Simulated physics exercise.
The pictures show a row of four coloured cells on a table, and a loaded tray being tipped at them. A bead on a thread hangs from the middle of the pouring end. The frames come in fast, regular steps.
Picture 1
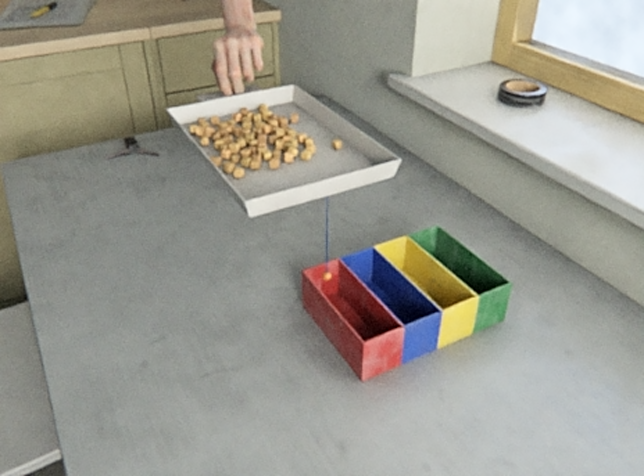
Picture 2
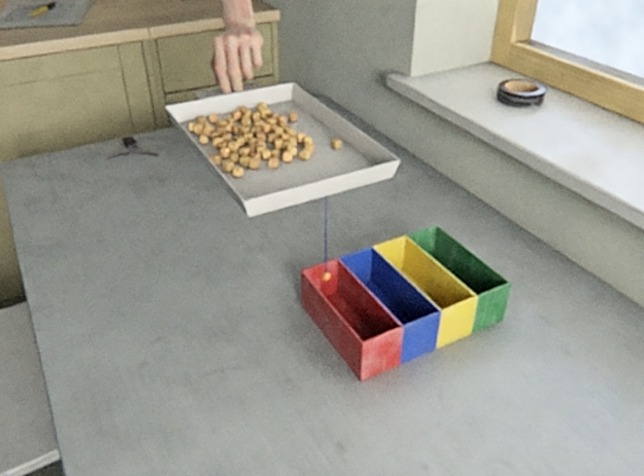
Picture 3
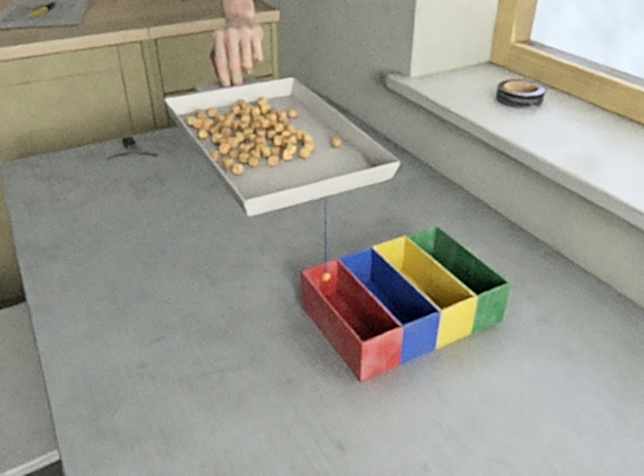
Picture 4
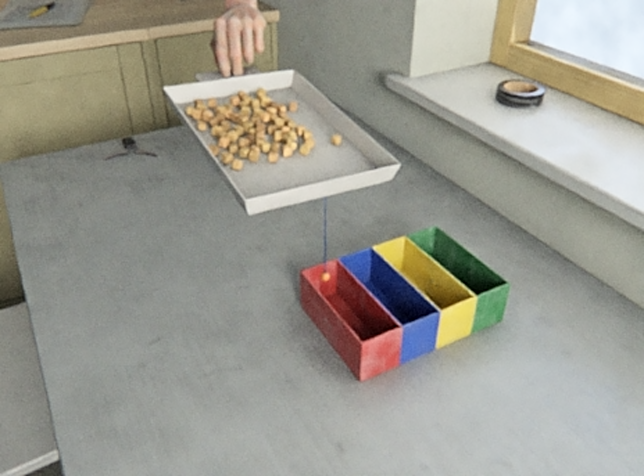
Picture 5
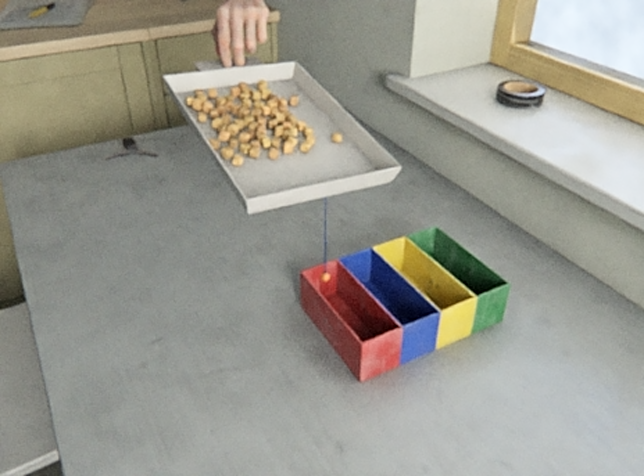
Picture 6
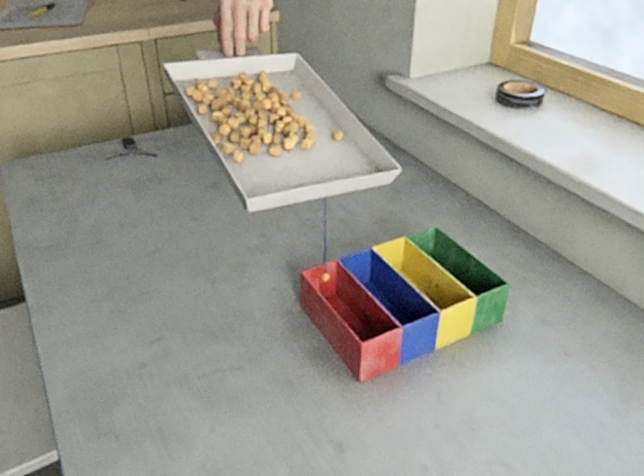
A hand slowly raises the back of a tray of small wooden cubes above coloured cells.
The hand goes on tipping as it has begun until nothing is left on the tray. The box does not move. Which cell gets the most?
It favours the blue compartment.
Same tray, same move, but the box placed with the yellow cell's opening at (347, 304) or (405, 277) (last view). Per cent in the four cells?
The first gives 60 %, the second 100 %.
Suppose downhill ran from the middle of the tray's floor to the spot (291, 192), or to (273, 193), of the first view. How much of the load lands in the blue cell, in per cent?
In turn 0 and 0 in a hundred.
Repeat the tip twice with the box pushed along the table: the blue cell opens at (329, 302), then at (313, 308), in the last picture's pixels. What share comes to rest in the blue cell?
The first gives 0 %, the second 0 %.
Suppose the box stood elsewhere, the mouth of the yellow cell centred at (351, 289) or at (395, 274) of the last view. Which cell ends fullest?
In turn: The green one; the yellow cell.
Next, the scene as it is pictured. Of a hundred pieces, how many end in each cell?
Red cell near 20; blue cell near 60; yellow cell near 20; green cell near 0.
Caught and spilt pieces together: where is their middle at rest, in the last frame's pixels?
Around (397, 322).
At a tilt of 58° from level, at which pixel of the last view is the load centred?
Close to (359, 174).
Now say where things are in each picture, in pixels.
The first frame shows corners of the pouring end near (248, 198) and (394, 159), level; middle of the load near (250, 139), small wooden cubes; bead on its thread near (327, 276); red cell near (383, 350); blue cell near (422, 334); yellow cell near (458, 319); green cell near (492, 305).
The second frame shows corners of the pouring end near (248, 198) and (393, 159), level; middle of the load near (249, 137).
The third frame shows corners of the pouring end near (248, 197) and (394, 161), tipped barely, lowest at the right corner; middle of the load near (248, 133).
The fourth frame shows corners of the pouring end near (248, 196) and (394, 163), tipped a little, lowest at the right corner; middle of the load near (248, 127).
The fifth frame shows corners of the pouring end near (249, 196) and (395, 165), tipped a little, lowest at the right corner; middle of the load near (249, 121).
The sixth frame shows corners of the pouring end near (250, 195) and (395, 167), tipped a little, lowest at the right corner; middle of the load near (250, 114); red cell near (381, 351); blue cell near (420, 335); yellow cell near (456, 320); green cell near (490, 306).
Shortly afterwards, tray tipped steeply; the bulk on the tray; only a few in the yellow cell; a little falling or outside the box.
Next, tray tipped right over; near half on the tray; near a quarter in the blue cell; a little in the yellow cell; a little in the green cell; only a few in the red cell; a little falling or outside the box.
Some moments later, tray tipped past a quarter turn; near half in the blue cell; near a quarter in the yellow cell; a little in the red cell; a little in the green cell; only a few falling or outside the box.
In the end, tray tipped past a quarter turn; near half in the blue cell; near a quarter in the yellow cell; a little in the red cell; a little in the green cell; only a few outside the box.
